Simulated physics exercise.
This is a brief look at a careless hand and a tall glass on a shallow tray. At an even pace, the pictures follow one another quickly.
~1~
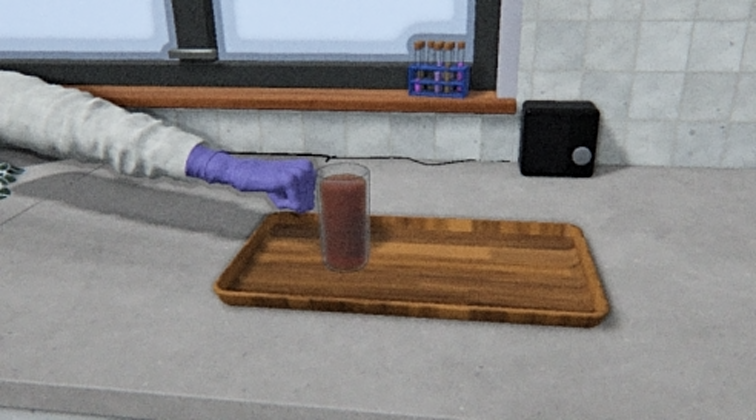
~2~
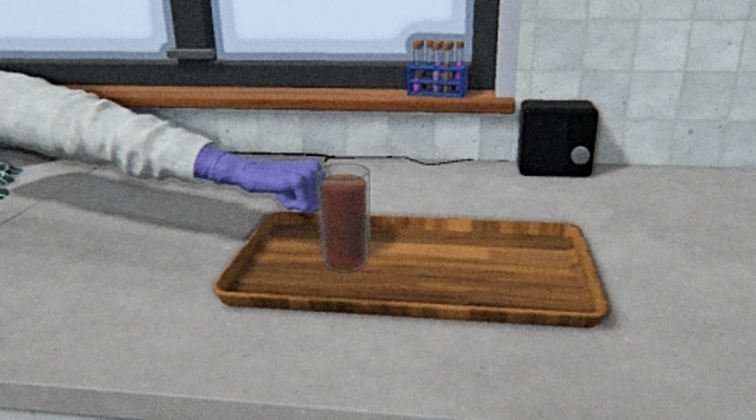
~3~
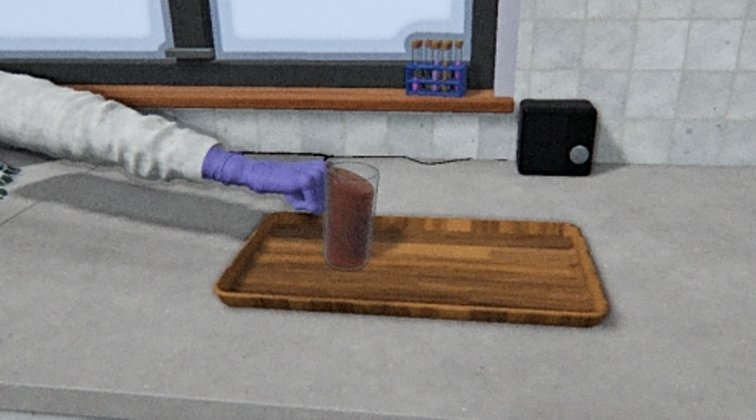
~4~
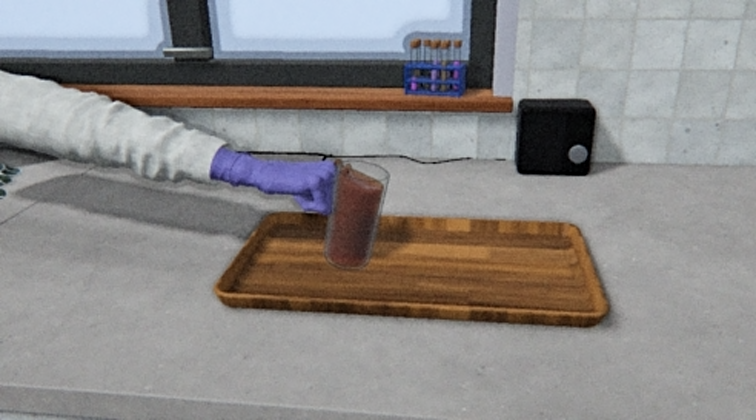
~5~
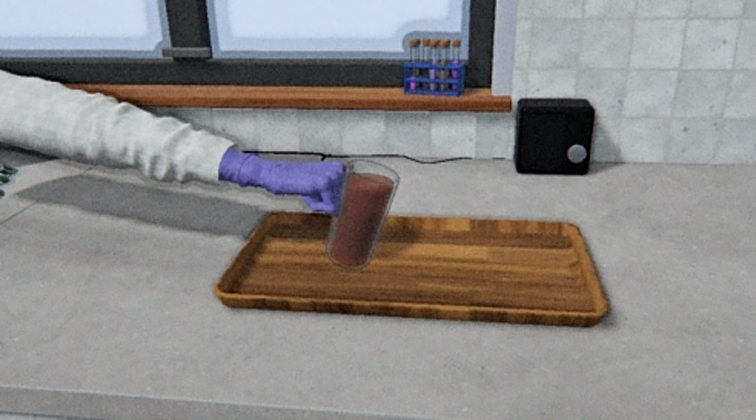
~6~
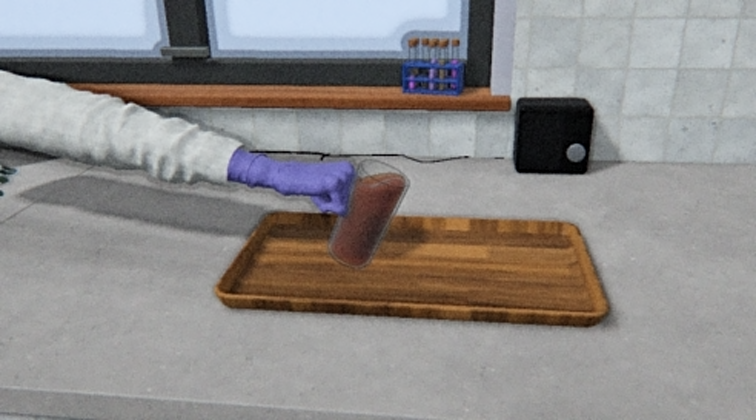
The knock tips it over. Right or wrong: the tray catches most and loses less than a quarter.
Wrong.
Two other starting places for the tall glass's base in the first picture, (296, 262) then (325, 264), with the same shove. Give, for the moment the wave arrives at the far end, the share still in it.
About 55 % and 65 %.
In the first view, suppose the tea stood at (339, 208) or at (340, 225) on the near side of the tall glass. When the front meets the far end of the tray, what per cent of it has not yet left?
Roughly 70 per cent, then roughly 70 per cent.
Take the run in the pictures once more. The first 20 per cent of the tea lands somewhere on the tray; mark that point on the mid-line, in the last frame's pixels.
I'd mark it somewhere roughly at pixel (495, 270).
A moment on, the tall glass is falling and 97 per cent is in the glass, 1 on the tray and 2 above or beyond its rim.
Next, the tall glass lies on its side and 73 per cent is in the glass, 24 on the tray and 3 above or beyond its rim.
Then the tall glass lies on its side and 43 per cent is in the glass, 40 on the tray and 17 above or beyond its rim.
Later the tall glass lies on its side and 24 per cent is in the glass, 41 on the tray and 35 above or beyond its rim.
In the end 65 per cent is held by tray and glass, 35 is off the tray.
